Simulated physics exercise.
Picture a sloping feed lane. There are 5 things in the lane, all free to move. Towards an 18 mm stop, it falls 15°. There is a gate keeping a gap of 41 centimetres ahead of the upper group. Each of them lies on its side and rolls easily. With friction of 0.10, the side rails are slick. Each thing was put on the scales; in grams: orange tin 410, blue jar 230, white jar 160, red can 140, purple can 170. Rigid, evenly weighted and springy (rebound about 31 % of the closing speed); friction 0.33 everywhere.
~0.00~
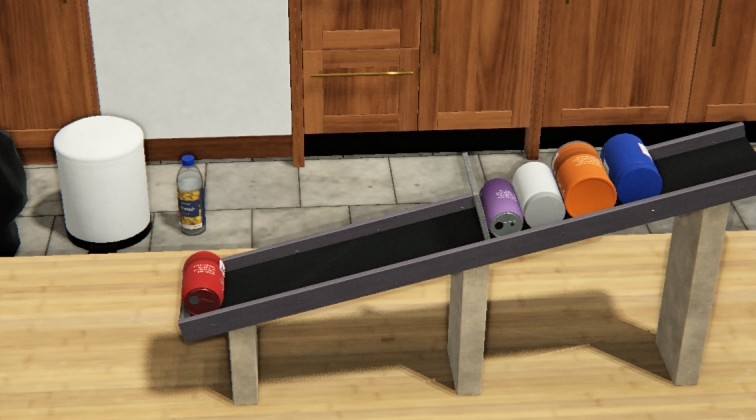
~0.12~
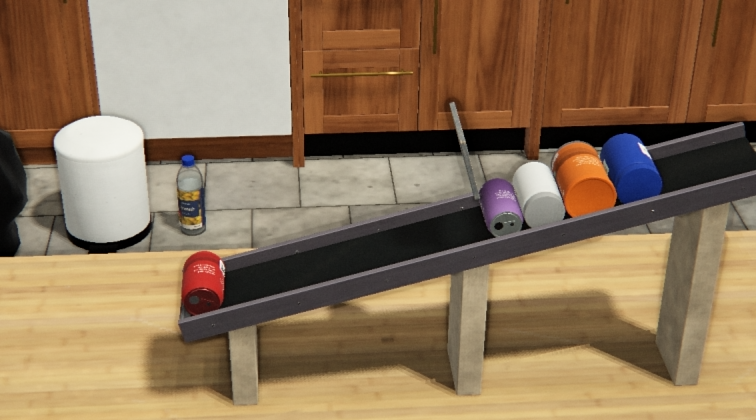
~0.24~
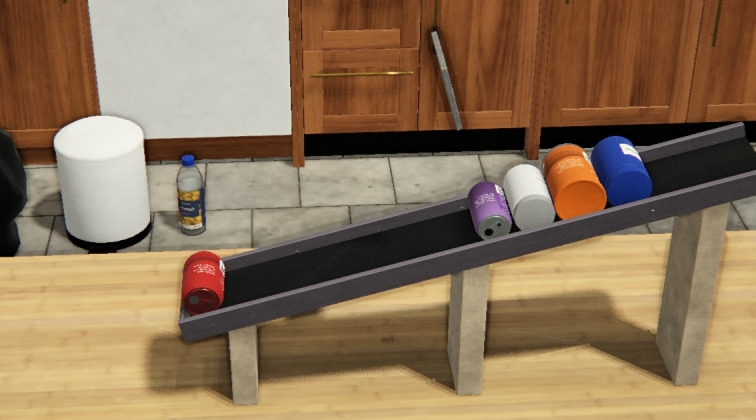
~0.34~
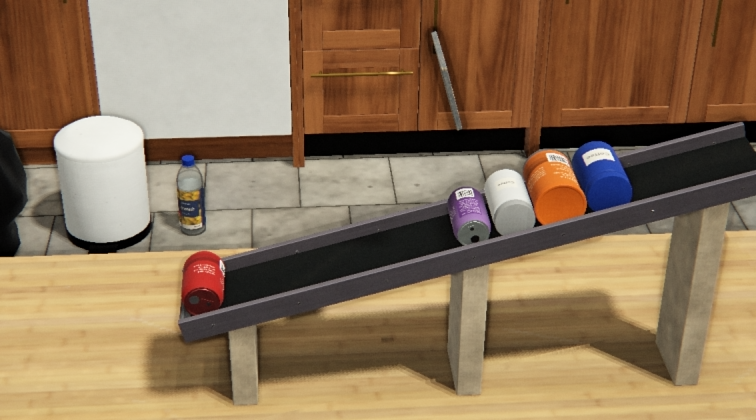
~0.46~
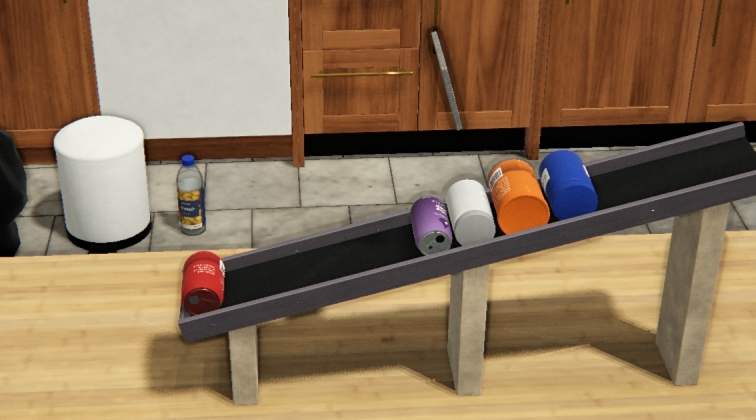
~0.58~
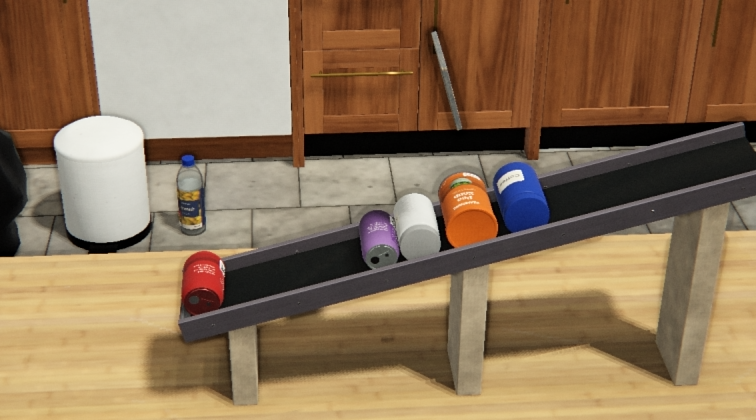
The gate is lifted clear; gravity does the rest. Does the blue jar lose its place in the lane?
I expect it to remain on the track.
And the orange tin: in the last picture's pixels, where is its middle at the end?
About (245, 269).
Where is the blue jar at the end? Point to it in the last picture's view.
Roughly at pixel (292, 258).
After 0.78 s, leader 9 cm from the stop; blue jar near (411, 228).
After 1.08 s, red can now over the stop; blue jar near (328, 249).
After 2.48 s, blue jar halted near (321, 251); orange tin halted; white jar halted.
After 3.28 s, purple can now over the stop; blue jar near (293, 258); orange tin halted.
In the end (3.9 s), over the stop, red can and purple can; the other 3 in the lane. In the last view, blue jar near (292, 258).
